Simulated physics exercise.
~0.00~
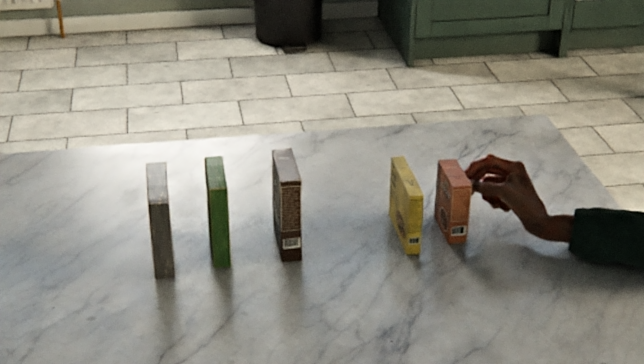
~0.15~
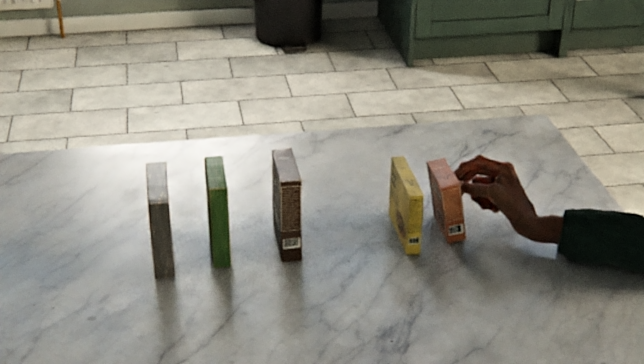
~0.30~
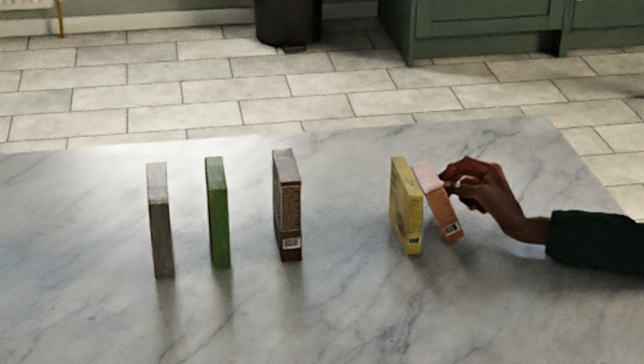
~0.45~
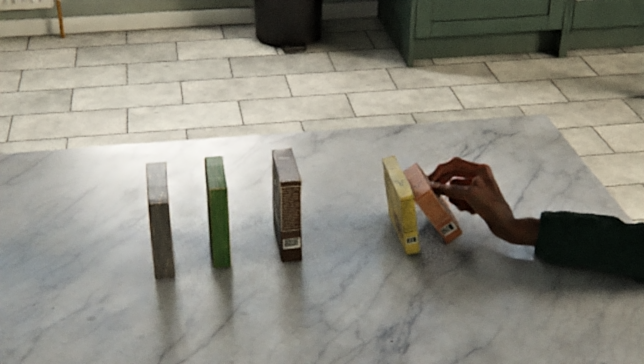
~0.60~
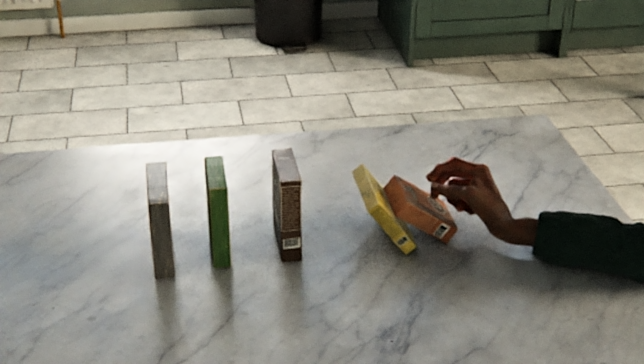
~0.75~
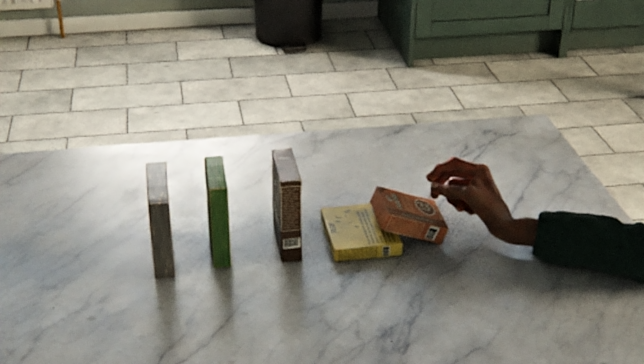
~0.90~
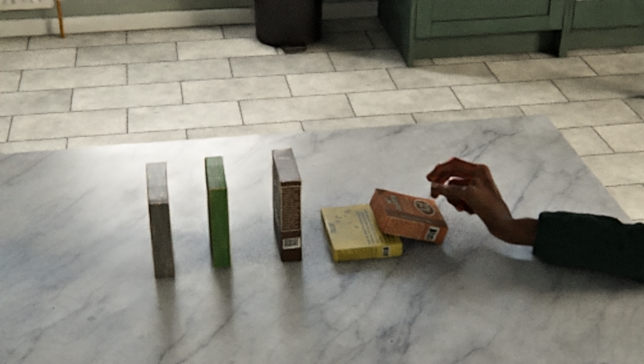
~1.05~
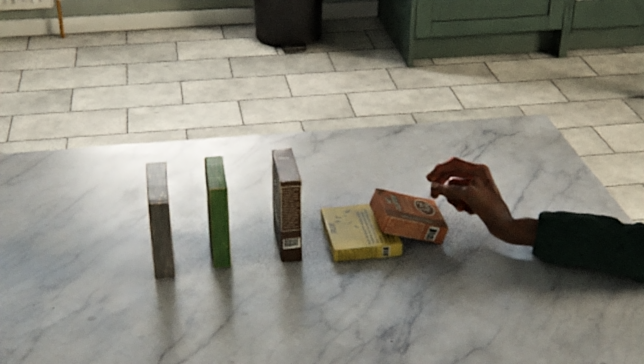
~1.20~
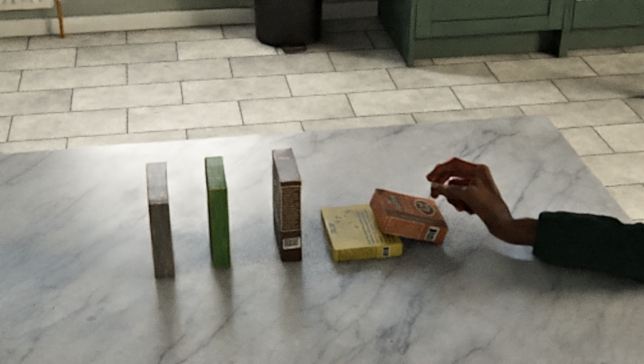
A hand tips an orange packet leftward on a marble table, and it knocks over the yellow packet beside it. The yellow packet lands flat with the orange one resting tilted against it, while the brown packet, green block and grey board stay standing.
